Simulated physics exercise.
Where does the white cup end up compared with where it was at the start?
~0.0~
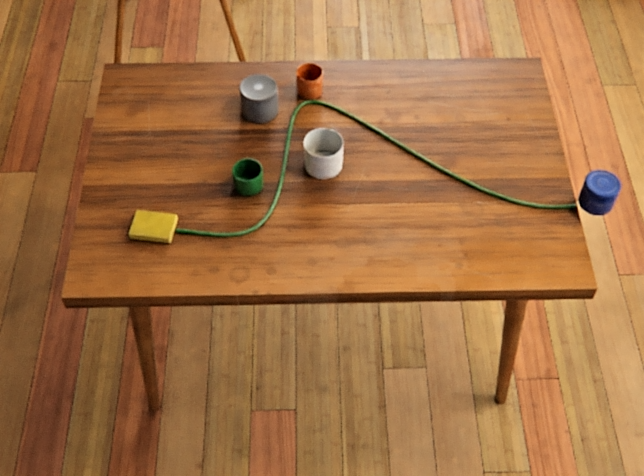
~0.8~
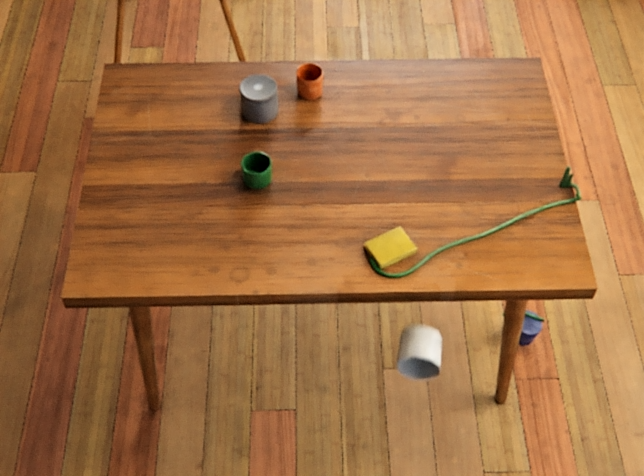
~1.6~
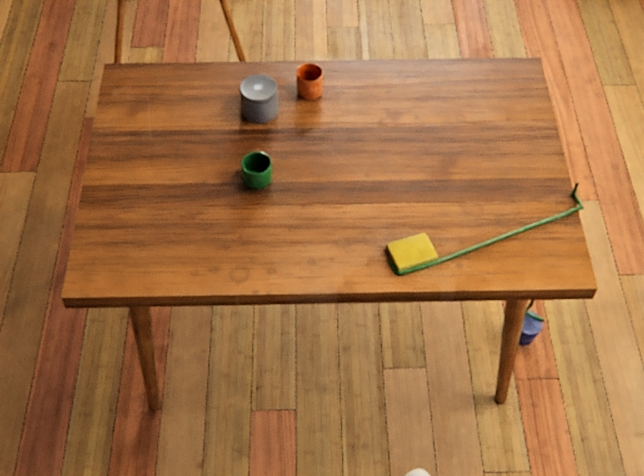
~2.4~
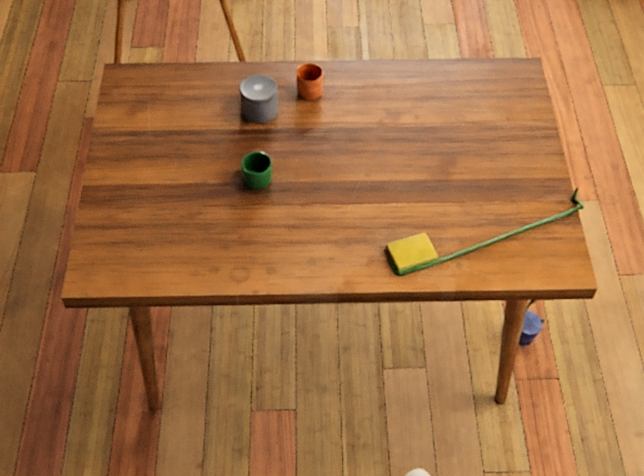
It starts on the tabletop, near the middle and just right of the green mug. By the end it is off the table, down beyond the front edge and barely in view at the bottom.
